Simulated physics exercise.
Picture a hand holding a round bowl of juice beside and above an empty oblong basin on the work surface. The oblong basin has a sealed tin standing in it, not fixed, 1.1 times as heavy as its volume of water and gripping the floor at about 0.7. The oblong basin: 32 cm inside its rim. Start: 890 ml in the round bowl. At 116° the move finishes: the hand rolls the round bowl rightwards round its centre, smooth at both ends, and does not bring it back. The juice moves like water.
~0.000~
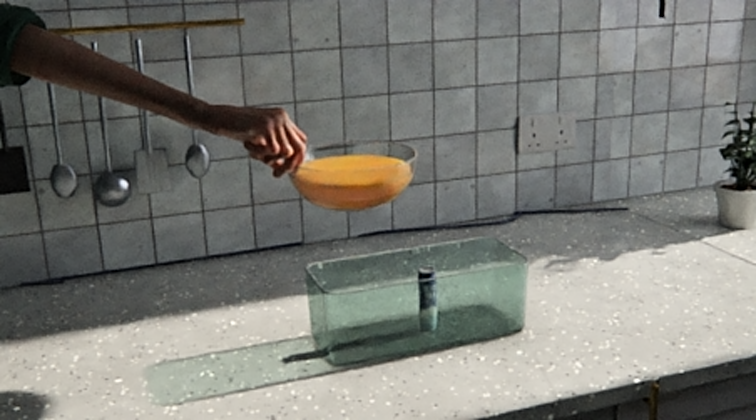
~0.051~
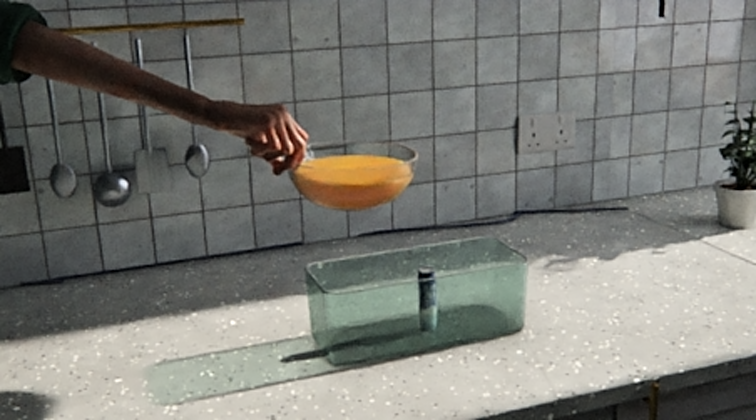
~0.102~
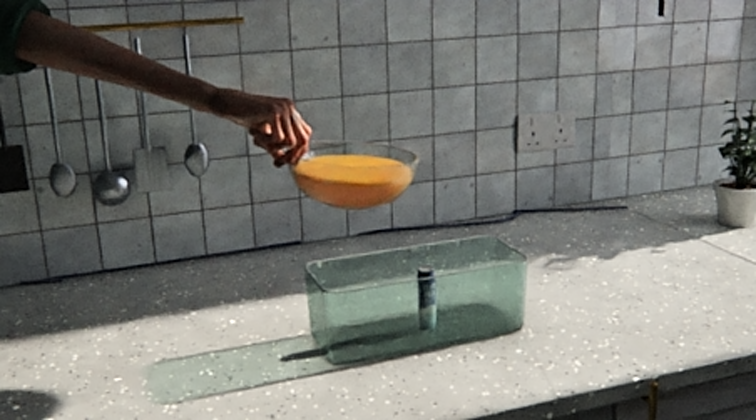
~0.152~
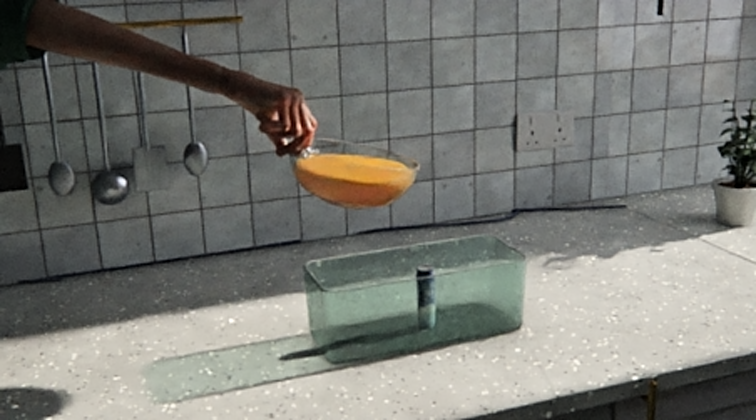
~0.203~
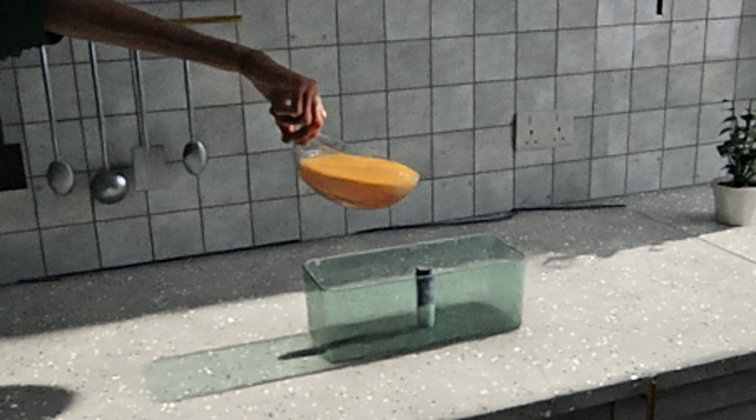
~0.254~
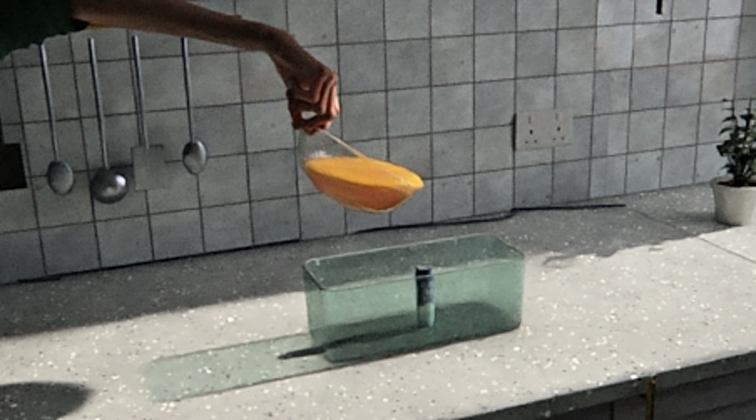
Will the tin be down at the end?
I expect it to stay the right way up.
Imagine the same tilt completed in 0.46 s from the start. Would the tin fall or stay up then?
After the tilt, the tin has tipped over.
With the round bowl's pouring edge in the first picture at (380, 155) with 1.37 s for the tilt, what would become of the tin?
Result: Tin tipped over.
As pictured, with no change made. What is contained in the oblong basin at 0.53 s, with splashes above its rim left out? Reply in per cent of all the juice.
Roughly 70 per cent.
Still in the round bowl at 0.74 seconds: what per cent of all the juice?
Around 0 in a hundred.
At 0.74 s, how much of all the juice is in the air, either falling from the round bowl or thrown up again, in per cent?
Roughly 16 %.
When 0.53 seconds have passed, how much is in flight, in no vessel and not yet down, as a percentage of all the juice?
Estimate: About 24 % of all of it.
By 0.53 s the tilt is 103° and 2 per cent is still to pour; the tin stands where it began.
By 0.74 s the tilt is 116° and 0 per cent is still to pour; the tin stands where it began.
By 0.95 s the tilt is 116° and 0 per cent is still to pour; the tin stands where it began.
By 1.18 s the tilt is 116° and 0 per cent is still to pour; the tin stands where it began.
At rest the tin stands where it began.
